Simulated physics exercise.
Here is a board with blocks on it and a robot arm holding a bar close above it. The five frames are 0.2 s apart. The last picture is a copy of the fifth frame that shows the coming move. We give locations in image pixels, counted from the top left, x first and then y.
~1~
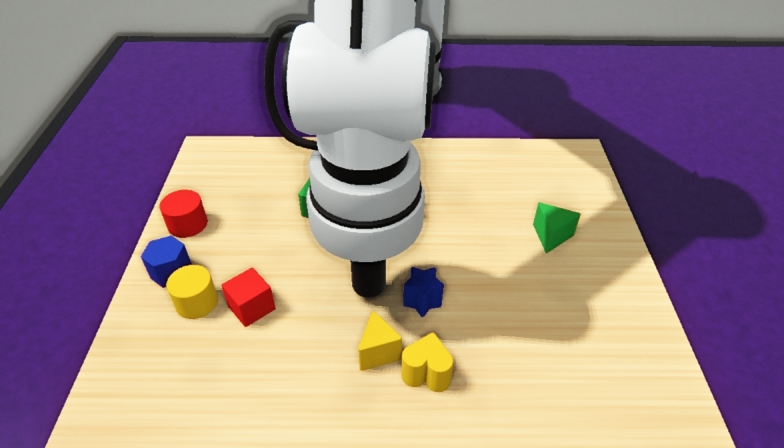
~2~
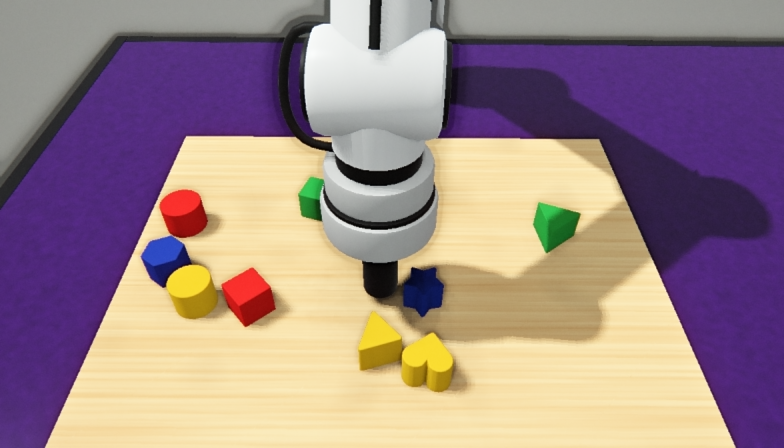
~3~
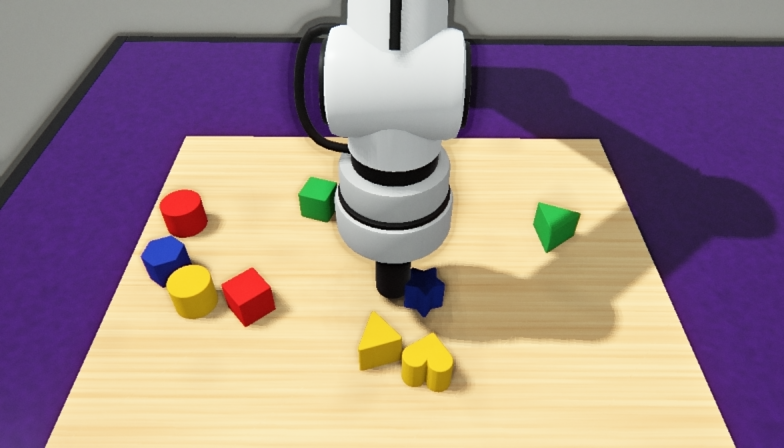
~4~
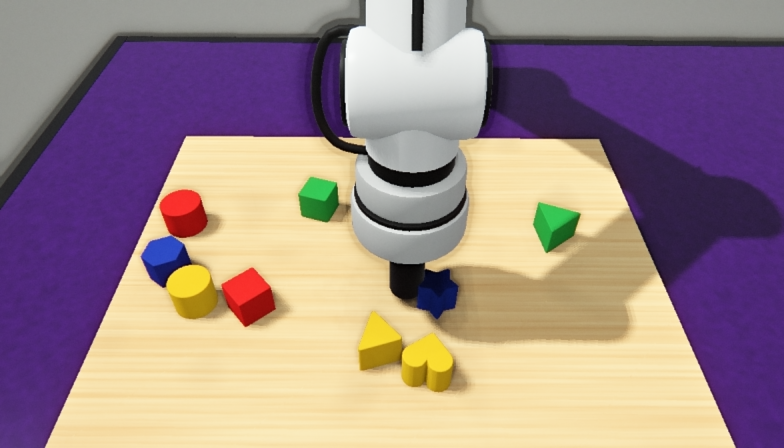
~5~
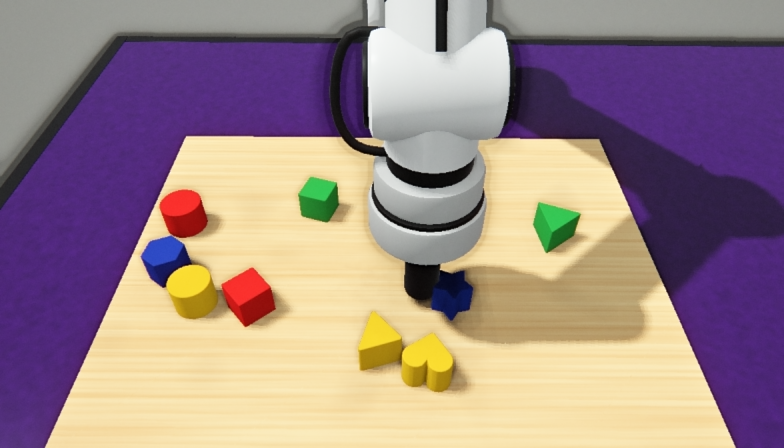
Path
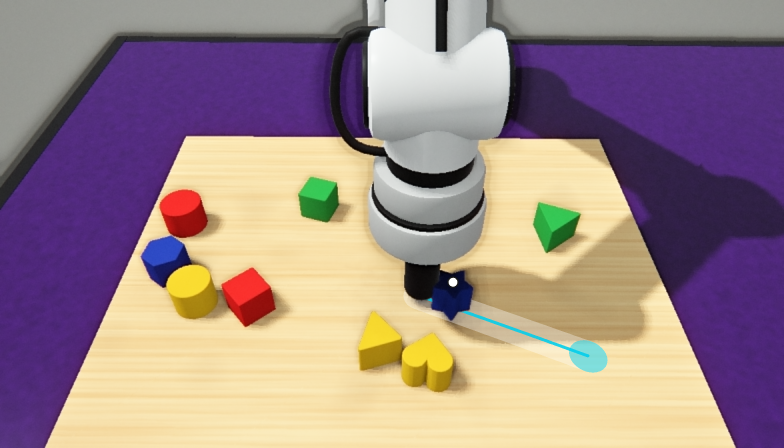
The clip opens on a robot arm holding a dark bar close above a wooden board scattered with red, blue, yellow and green blocks, just left of a blue star. The arm moves slowly right until the bar meets the star, then pushes it a short way right while the other blocks stay still.
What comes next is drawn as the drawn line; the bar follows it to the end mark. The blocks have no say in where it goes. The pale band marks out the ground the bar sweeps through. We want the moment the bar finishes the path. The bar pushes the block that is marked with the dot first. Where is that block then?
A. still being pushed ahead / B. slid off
Correct choice: A.
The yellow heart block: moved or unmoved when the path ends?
Stays where it is.
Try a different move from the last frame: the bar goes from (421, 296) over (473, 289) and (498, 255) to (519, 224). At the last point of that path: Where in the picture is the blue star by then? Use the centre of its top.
I expect it at (501, 285).
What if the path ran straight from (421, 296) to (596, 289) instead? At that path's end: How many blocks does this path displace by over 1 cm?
Blocks that move over 1 cm: One.
The line goes straight from (421, 296) to (588, 356); the dot is on the blue star.
On the path given first. One third of the way, bar (475, 307); blue star (510, 301).
Two thirds of the way, bar (532, 327); blue star (571, 322).
At the end, bar (592, 349); yellow heart block unmoved; blue star (635, 342).
